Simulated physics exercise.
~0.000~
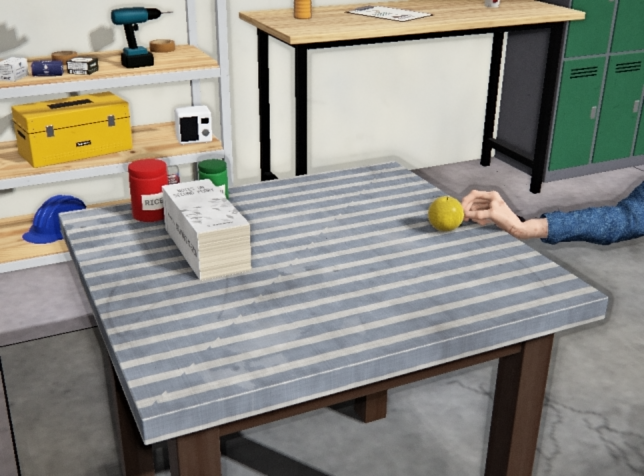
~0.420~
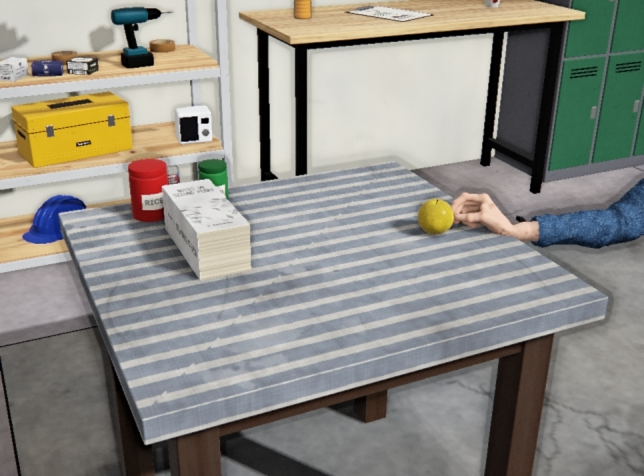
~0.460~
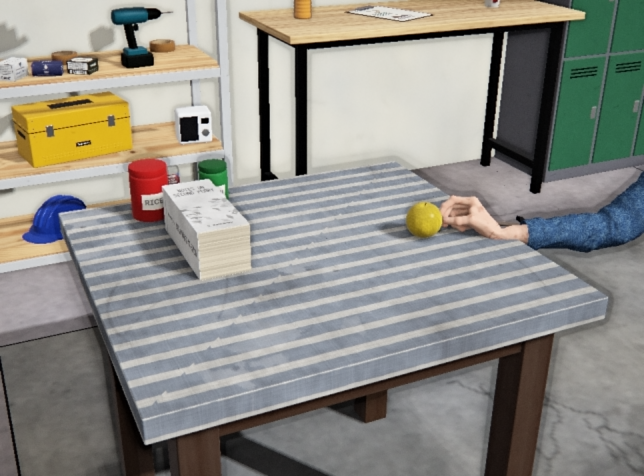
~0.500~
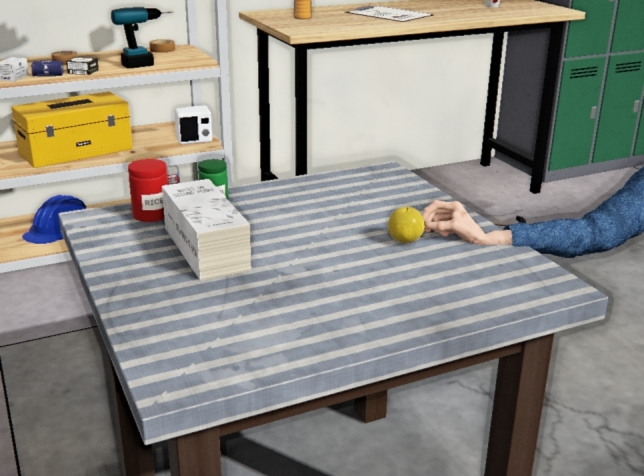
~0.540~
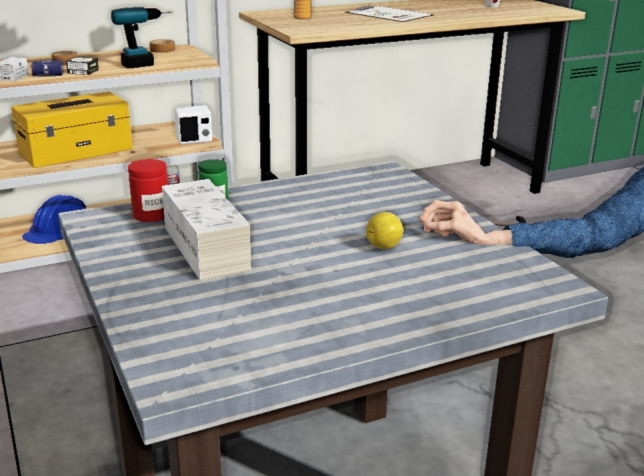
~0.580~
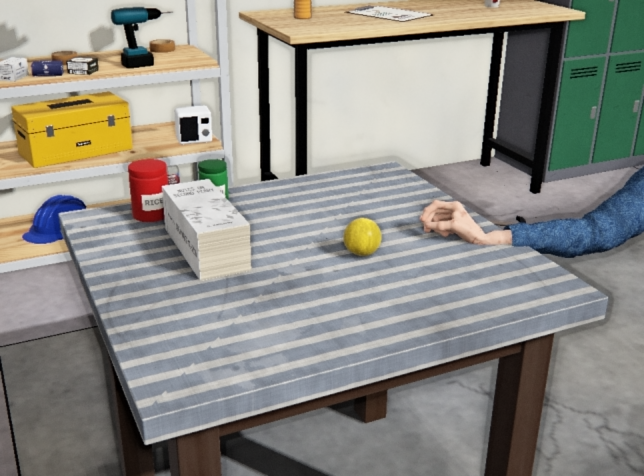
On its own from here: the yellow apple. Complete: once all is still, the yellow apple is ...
Off the table.
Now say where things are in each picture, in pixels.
The first picture shows under the hand; yellow apple (446, 214).
The second picture shows under the hand; yellow apple (436, 217).
The third picture shows under the hand; yellow apple (424, 220).
The fourth picture shows yellow apple (406, 225).
The fifth picture shows yellow apple (384, 231) displaced about its own width.
The sixth picture shows yellow apple (363, 237) displaced about its own width.
Around 0.98 s, yellow apple displaced well along near (118, 305).
Around 1.48 s, yellow apple now off the table.
Finally (1.9 s), off the table, yellow apple.
